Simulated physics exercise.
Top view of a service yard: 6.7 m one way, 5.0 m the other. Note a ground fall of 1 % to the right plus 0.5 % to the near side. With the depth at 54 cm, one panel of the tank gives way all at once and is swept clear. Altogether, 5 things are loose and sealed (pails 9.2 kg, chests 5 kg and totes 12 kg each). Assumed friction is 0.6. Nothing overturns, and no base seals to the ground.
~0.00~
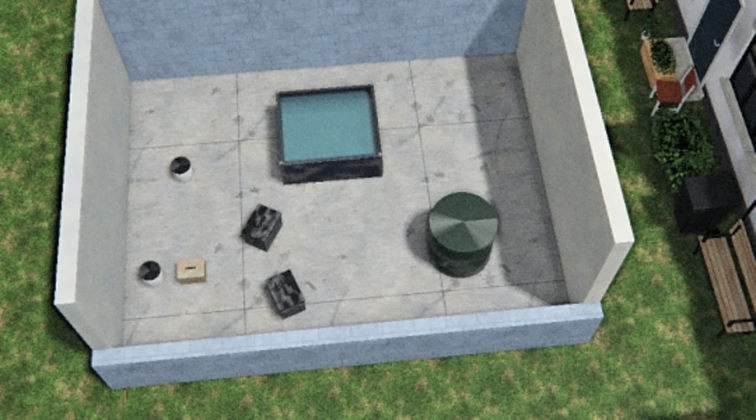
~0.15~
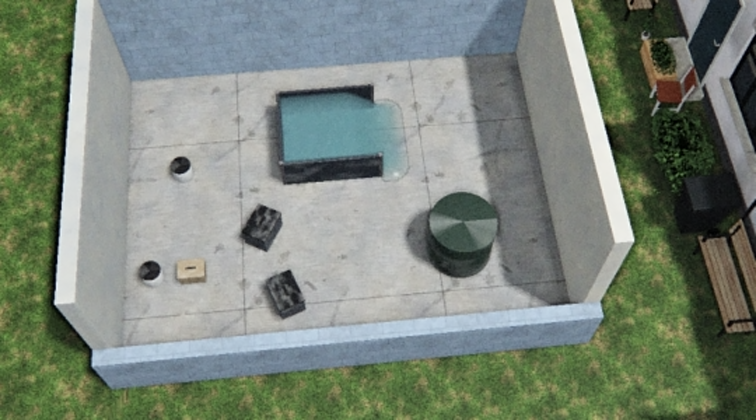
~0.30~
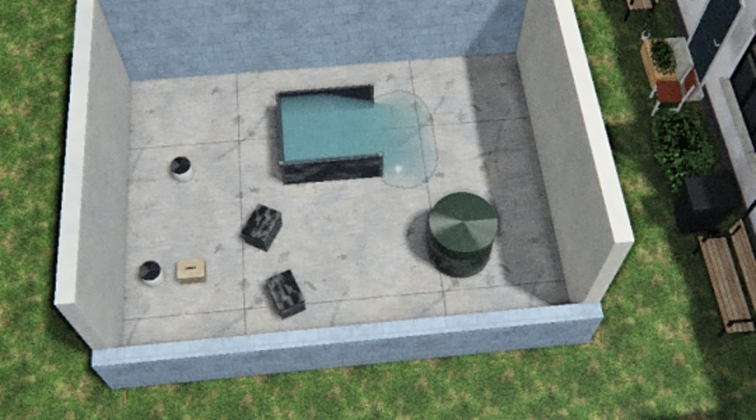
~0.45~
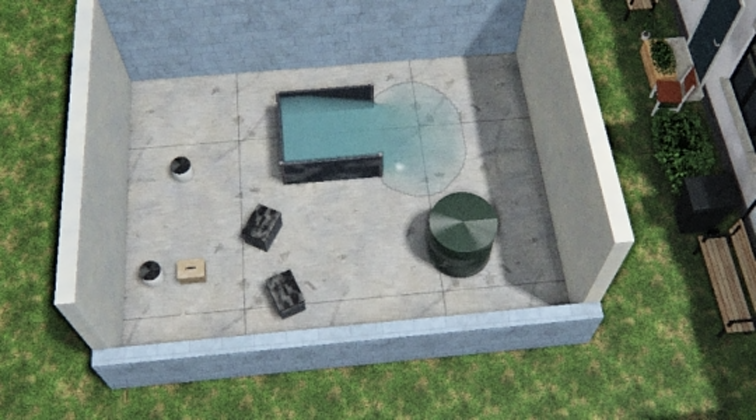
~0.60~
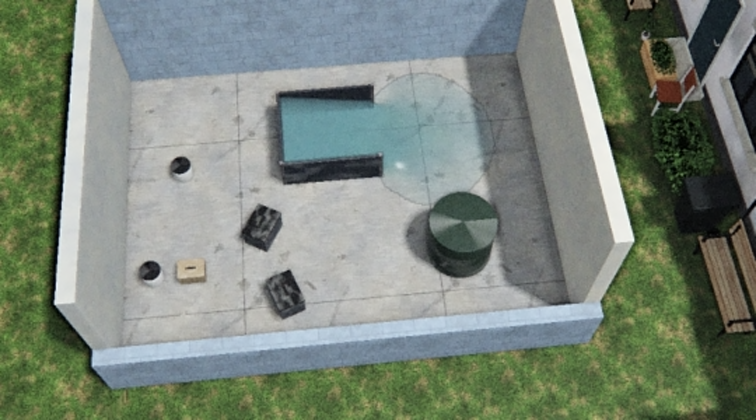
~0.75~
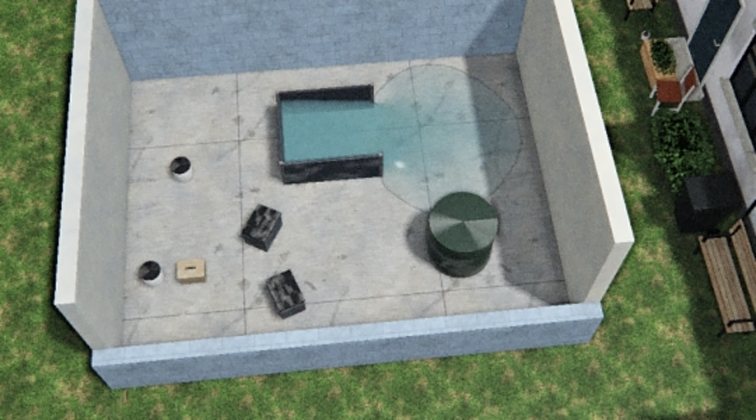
A dark-sided tank of blue-green water in a walled yard lost its right side, and water poured out and spread in a widening, thinning round sheet across the paving, while everything else stayed still.
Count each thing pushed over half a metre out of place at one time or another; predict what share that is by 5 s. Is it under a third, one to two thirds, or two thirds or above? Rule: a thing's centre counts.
It is under a third.
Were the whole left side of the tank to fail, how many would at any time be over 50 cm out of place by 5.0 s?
Then the count would be 3.
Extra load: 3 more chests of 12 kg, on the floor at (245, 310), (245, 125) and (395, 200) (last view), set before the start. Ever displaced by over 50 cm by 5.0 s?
First stays inside, second stays inside, third stays inside.
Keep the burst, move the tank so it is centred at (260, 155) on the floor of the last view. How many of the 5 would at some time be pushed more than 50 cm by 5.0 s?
Result: 0 of them.
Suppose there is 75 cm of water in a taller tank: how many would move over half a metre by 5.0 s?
That would give 1.
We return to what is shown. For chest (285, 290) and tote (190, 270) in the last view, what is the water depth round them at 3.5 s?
Some 0 cm at the first, some 0 cm at the second.
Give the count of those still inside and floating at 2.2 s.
0.
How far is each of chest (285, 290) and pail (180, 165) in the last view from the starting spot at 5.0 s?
The first is off by 10 cm, the second by 0 cm.
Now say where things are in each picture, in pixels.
A pail at (150, 270) rests on the ground; a chest at (261, 222), on the bottom; water covers 1.9 m2; 0 of 5 have shifted, in the first picture.
A pail at (150, 270) rests on the ground; a chest at (261, 222), on the bottom; 2.6 m2 under water; 0 of 5 have shifted, in the second picture.
A pail at (150, 270) rests on the ground; a chest at (261, 222) rests on the ground; water covers 3.5 m2; 0 of 5 have shifted, in the third picture.
A pail at (150, 270), on the bottom; a chest at (261, 222), on the bottom; water covers 4.6 m2; 0 of 5 have shifted, in the fourth picture.
A pail at (150, 270) rests on the ground; a chest at (261, 222) rests on the ground; water covers 5.8 m2; 0 of 5 have shifted, in the fifth picture.
A pail at (150, 270) rests on the ground; a chest at (261, 222) rests on the ground; water covers 7.3 m2; 0 of 5 have shifted, in the sixth picture.
After 1.1 s 0 of 5 are over 50 cm from their spots; 0 afloat.
After 2.2 s 0 of 5 are over 50 cm from their spots; 0 afloat.
After 3.5 s 0 of 5 are over 50 cm from their spots; 0 afloat.
After 5.0 s 0 of 5 are over 50 cm from their spots, and 0 have been at some point; 0 afloat.
